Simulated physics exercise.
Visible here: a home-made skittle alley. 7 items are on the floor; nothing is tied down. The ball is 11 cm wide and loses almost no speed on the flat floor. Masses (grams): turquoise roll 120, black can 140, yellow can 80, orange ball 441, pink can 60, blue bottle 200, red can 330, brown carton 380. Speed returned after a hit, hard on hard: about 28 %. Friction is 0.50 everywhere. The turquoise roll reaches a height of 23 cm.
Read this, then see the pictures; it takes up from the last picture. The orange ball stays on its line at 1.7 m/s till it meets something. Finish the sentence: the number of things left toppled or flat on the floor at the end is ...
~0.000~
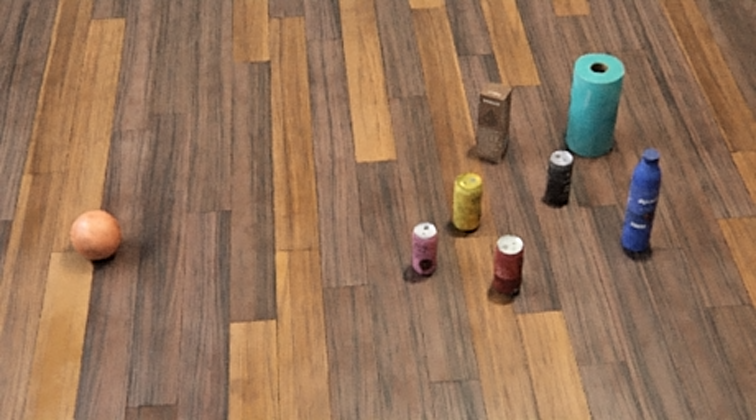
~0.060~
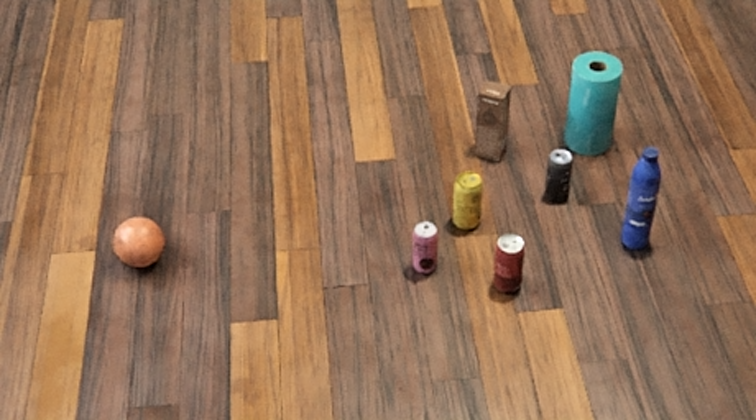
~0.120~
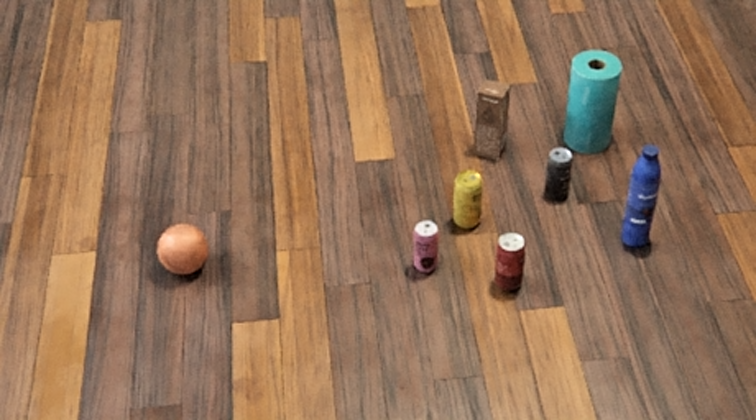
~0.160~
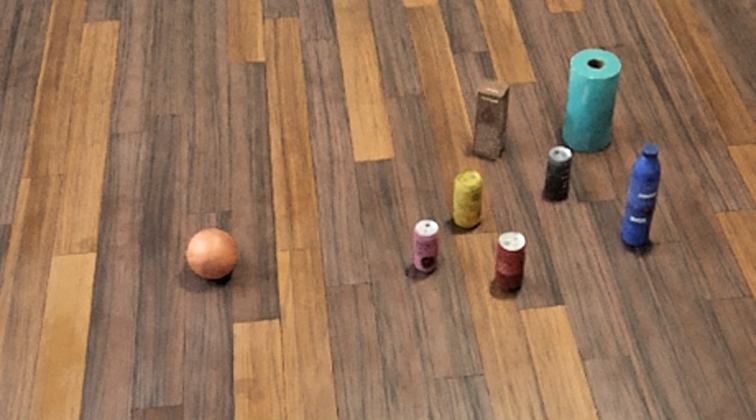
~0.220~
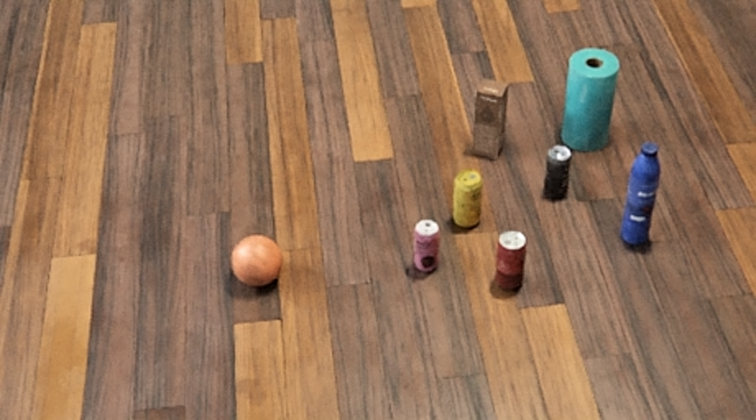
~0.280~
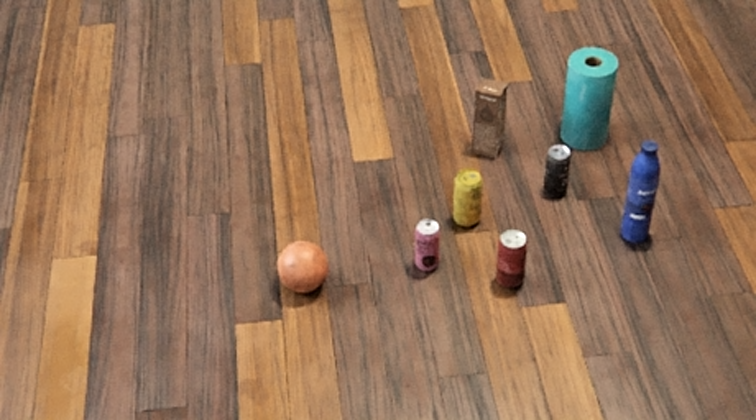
... zero.
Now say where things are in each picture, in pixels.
Ball has run 0 cm; orange ball (97, 235); turquoise roll (594, 106); black can (559, 178), in the first picture.
Ball has run 10 cm; orange ball (139, 242); blue bottle (643, 198), in the second picture.
Ball has run 21 cm; orange ball (183, 249); brown carton (492, 120), in the third picture.
Ball has run 28 cm; orange ball (213, 254); pink can (426, 247), in the fourth picture.
Ball has run 38 cm; orange ball (257, 261); red can (511, 261), in the fifth picture.
Ball has run 49 cm; orange ball (303, 267); turquoise roll (588, 100); black can (557, 172), in the sixth picture.
Around 0.68 s, ball has run 117 cm; orange ball near (615, 308).
Around 1.08 s, ball has run 185 cm.
Finally (1.4 s), all 7 still in place (within 8 cm). Final places as that camera would see them, turquoise roll near (588, 100), black can near (557, 172).
